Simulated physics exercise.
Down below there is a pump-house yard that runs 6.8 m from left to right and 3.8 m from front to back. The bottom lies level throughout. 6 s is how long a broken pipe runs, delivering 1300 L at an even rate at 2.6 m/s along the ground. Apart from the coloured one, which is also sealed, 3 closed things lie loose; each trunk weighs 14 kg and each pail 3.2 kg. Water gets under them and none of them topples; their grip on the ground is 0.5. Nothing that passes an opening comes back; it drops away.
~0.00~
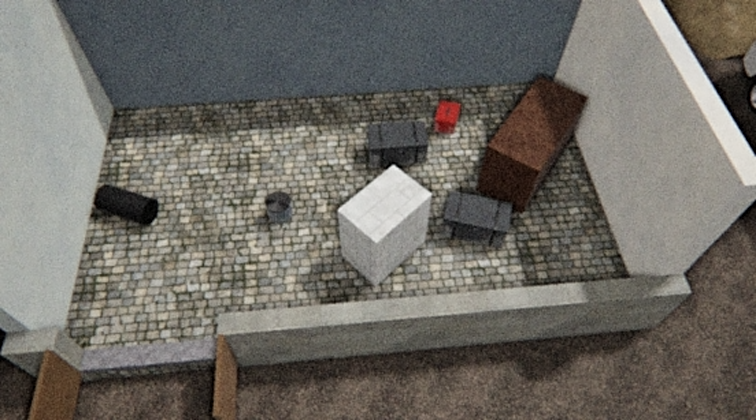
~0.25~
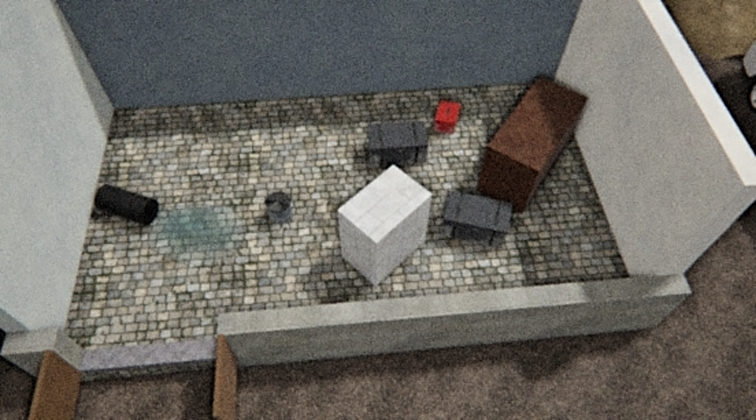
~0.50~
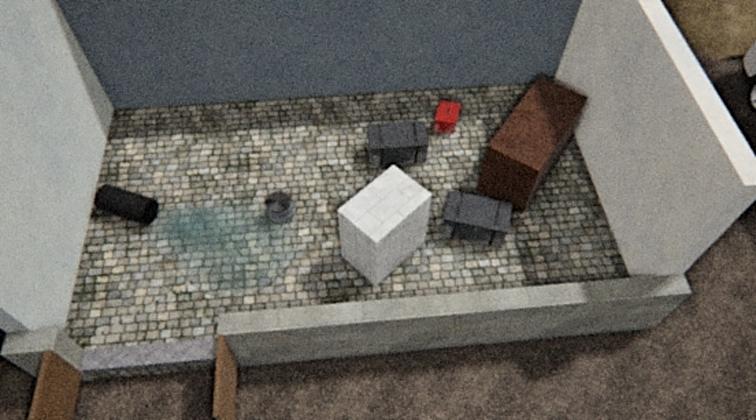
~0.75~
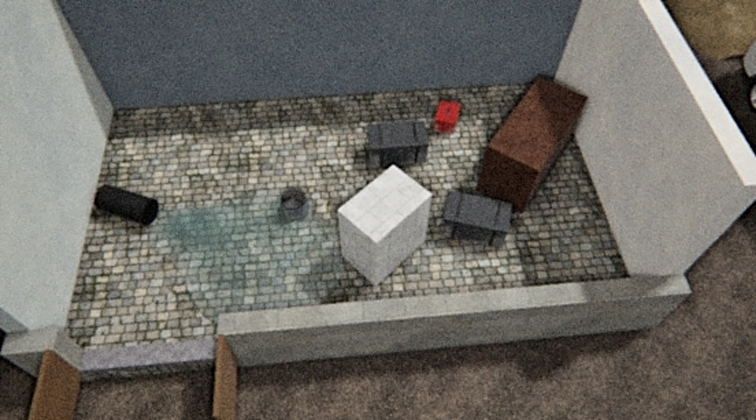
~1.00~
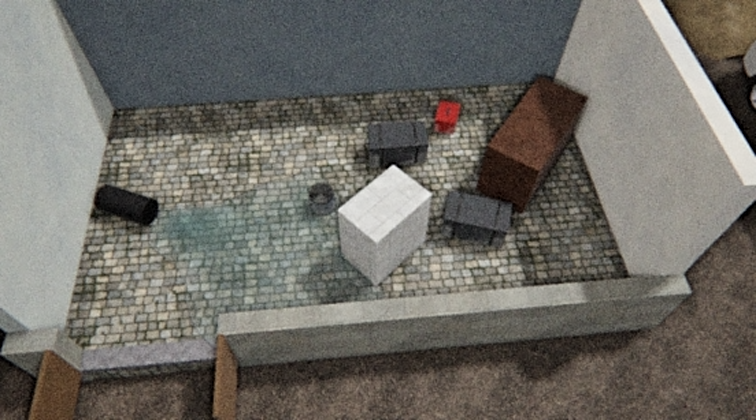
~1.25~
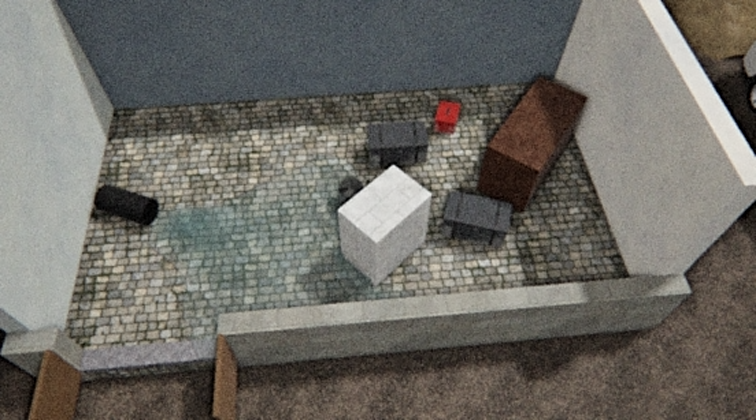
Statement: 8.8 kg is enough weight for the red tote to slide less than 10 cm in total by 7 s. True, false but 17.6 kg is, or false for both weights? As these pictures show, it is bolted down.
False, but 17.6 kg is.
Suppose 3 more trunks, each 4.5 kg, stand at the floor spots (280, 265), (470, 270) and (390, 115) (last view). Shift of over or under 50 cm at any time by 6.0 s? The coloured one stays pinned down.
Item one beyond the mark, item two beyond the mark, item three within the mark.
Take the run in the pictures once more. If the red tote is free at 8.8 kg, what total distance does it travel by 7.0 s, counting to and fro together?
I'd say roughly 100 centimetres in all.
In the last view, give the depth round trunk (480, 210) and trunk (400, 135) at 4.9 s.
First about 7 cm, second about 3 cm.
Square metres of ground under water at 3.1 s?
Wet: Near 14 m2.
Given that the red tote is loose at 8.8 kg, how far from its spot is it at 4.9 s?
10 cm.
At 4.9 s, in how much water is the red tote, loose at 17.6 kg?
Around 5 cm.
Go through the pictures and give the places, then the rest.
The first picture shows the red tote at (448, 112), on the bottom; 0.0 m2 under water; 0 of 4 have shifted.
The second picture shows the red tote at (448, 112) rests on the ground; water covers 0.8 m2; 0 of 4 have shifted.
The third picture shows the red tote at (448, 112) rests on the ground; water covers 1.8 m2; 0 of 4 have shifted.
The fourth picture shows the red tote at (448, 112), on the bottom; 3.3 m2 under water; 1 of 4 have shifted.
The fifth picture shows the red tote at (448, 112) rests on the ground; water covers 4.6 m2; 1 of 4 have shifted.
The sixth picture shows the red tote at (448, 112) rests on the ground; water covers 5.4 m2; 1 of 4 have shifted.
After 1.8 s the red tote would be 0 cm from its start with 8.8 kg and 0 cm from its start with 17.6 kg; 0 cm of water round it then.
After 3.1 s the red tote would be 0 cm from its start with 8.8 kg and 0 cm from its start with 17.6 kg; 1 cm of water round it then.
After 4.9 s the red tote would be 14 cm from its start with 8.8 kg and 0 cm from its start with 17.6 kg; 5 cm of water round it then.
After 7.0 s the red tote would be 100 cm from its start with 8.8 kg and 0 cm from its start with 17.6 kg; 12 cm of water round it then.
